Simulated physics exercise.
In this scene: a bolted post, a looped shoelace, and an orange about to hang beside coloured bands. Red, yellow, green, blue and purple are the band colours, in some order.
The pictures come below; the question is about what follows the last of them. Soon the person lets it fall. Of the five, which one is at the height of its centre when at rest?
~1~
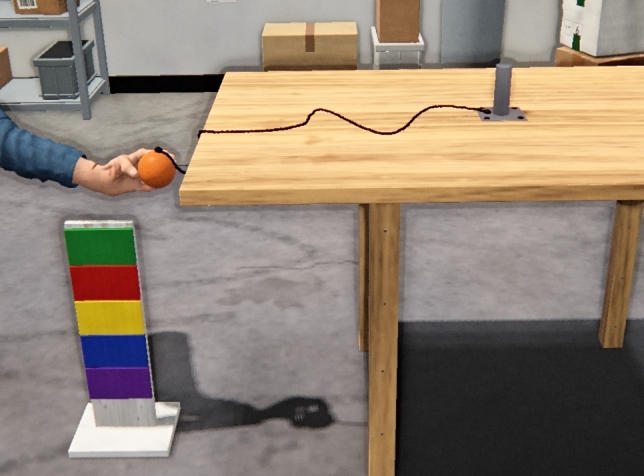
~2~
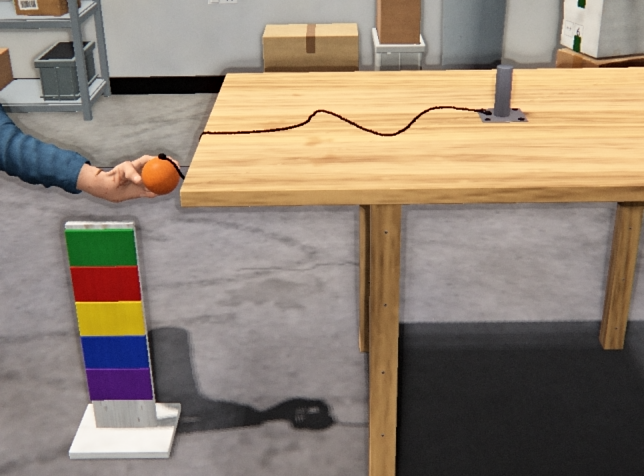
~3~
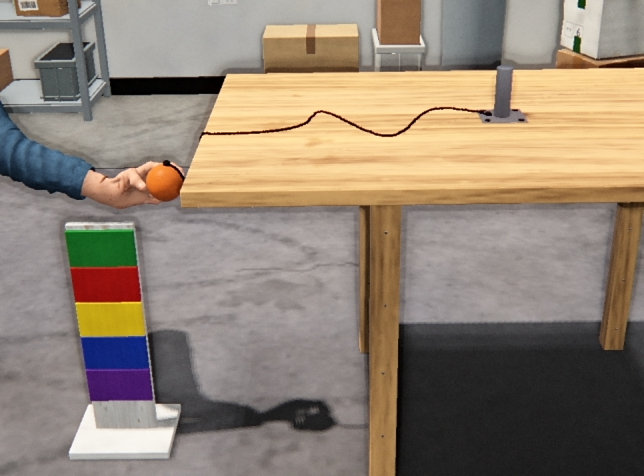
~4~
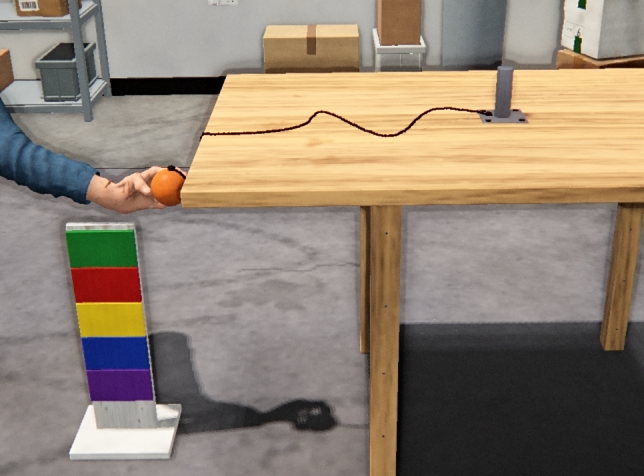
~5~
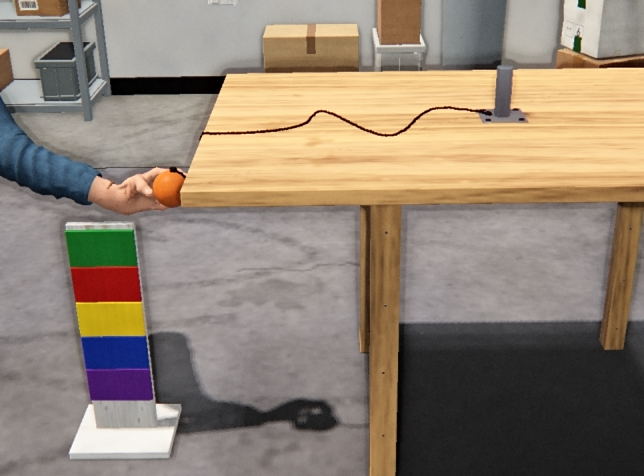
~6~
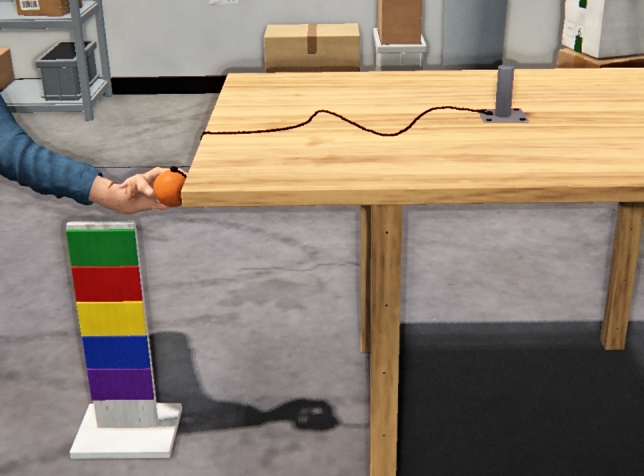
At rest, its centre is at the height of blue.
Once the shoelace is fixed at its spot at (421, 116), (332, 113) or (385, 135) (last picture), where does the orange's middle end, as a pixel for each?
Roughly (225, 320), (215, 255) and (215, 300).
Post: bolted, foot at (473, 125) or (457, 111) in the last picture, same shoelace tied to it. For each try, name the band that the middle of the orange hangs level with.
Going case by case, it's purple and then purple.
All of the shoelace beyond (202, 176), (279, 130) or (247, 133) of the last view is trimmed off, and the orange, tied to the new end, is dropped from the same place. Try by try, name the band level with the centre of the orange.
In turn it lines up with yellow, above them all and green.
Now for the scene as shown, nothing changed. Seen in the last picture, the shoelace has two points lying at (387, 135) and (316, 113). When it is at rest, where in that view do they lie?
First one: (325, 124); second one: (209, 131).
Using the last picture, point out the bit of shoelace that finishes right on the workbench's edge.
You'll find it close to (315, 115).
Soon after, orange near (231, 346); level with blue.
After that, orange near (220, 352); level with blue.
In the end, orange near (222, 351); level with blue. The shoelace holds its middle at blue.
